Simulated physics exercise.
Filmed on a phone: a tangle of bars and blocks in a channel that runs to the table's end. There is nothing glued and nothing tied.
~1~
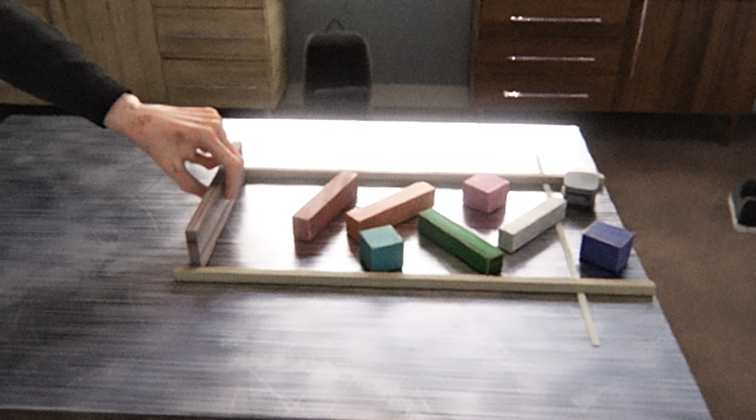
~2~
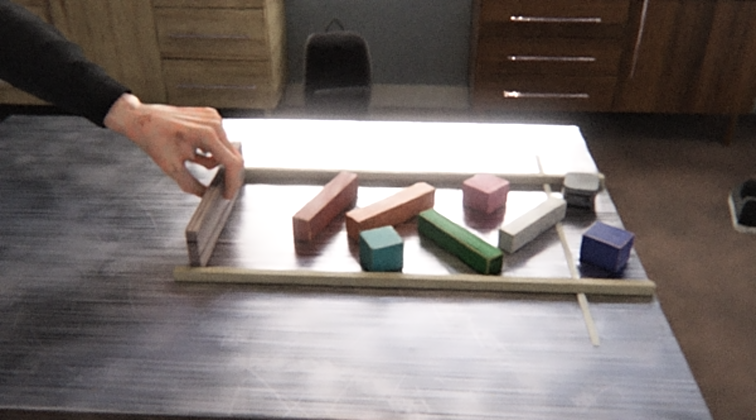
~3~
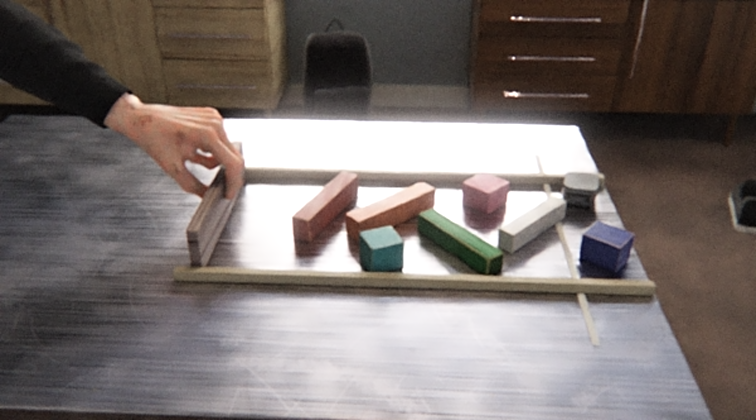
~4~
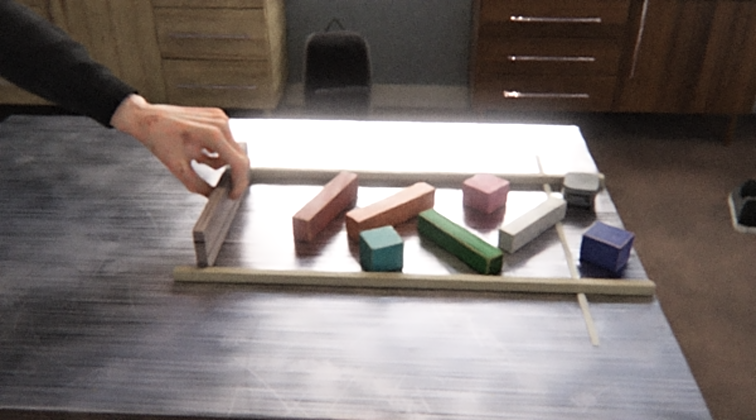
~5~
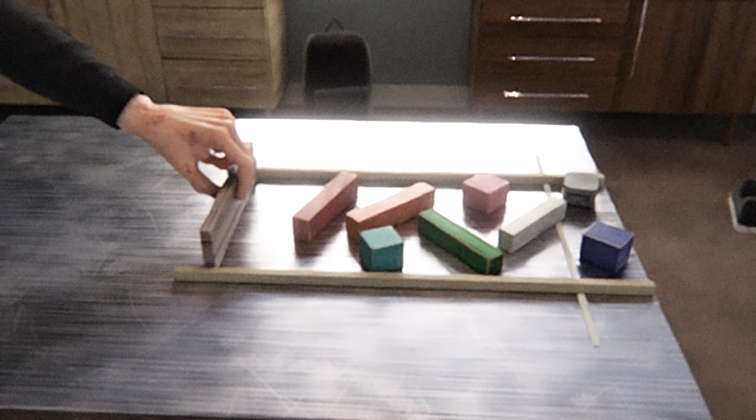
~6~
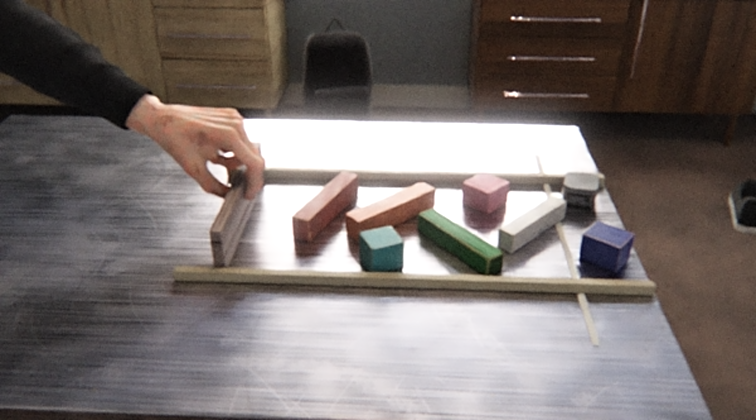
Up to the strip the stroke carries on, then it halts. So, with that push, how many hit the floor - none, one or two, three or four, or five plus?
I'd say three or four.
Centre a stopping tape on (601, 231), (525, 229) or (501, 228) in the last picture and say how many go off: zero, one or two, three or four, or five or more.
One after another: Five or over; zero; zero.
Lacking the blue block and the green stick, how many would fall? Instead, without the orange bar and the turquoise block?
The counts: 1 and 2.
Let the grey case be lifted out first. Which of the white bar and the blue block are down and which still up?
So the white bar goes down and the blue block goes down.
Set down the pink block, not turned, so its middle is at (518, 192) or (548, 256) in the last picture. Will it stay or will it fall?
The pink block: Stays put, then plunges.
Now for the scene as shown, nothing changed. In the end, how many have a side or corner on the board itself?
2.
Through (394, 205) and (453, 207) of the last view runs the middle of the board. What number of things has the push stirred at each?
So 4, and at the other place 6.
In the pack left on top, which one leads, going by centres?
Looking at the middles, it's the pink block.
A little later, none off yet; blue block at rest near (606, 246); grey case at rest near (580, 190); white bar at rest near (533, 223).
When it is over, the number that fall off is three or four; down, white bar, grey case and blue block.
